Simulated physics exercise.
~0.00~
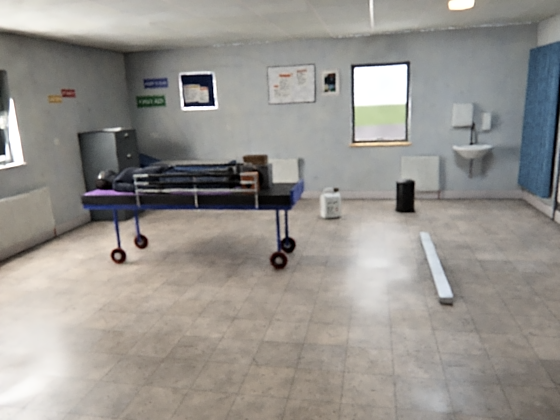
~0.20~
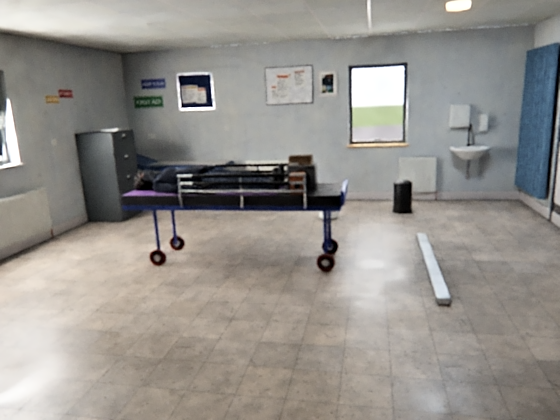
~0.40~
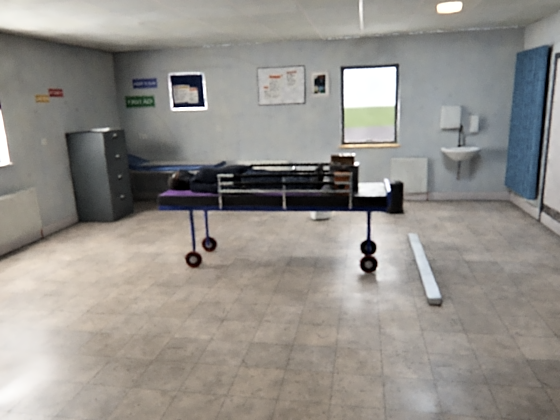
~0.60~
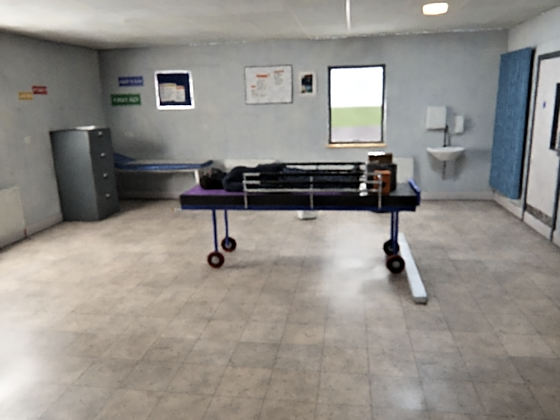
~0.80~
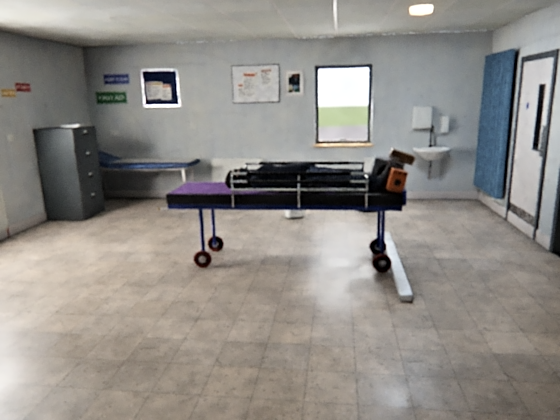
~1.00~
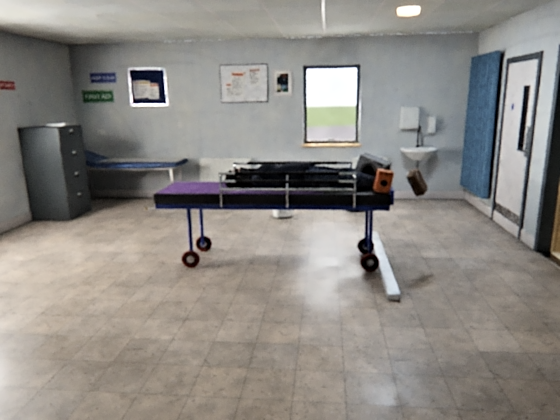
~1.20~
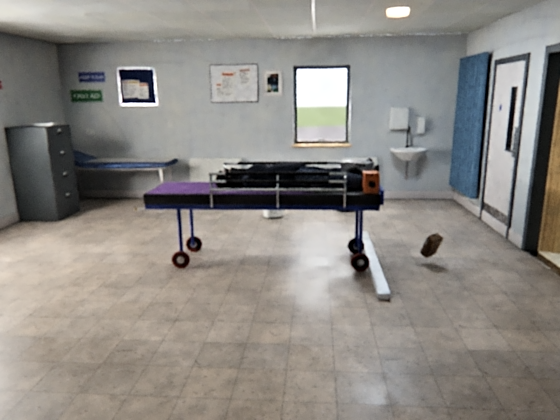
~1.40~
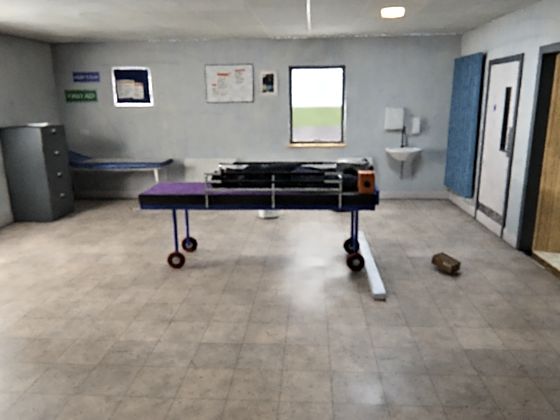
A hospital trolley with a dark blue and purple top and a dark-clad figure lying on it rolls right across a grey-walled room, seen from the side as the view pans slightly right. An orange pump, a grey monitor and a brown box ride at its right end, while a pale sill lies across the tiled floor ahead. The trolley halts at the sill, and the figure slides a little towards the right end. The pump and monitor lean, then settle upright. The brown box tips off the end, turns over as it falls and ends on the floor beyond the sill.
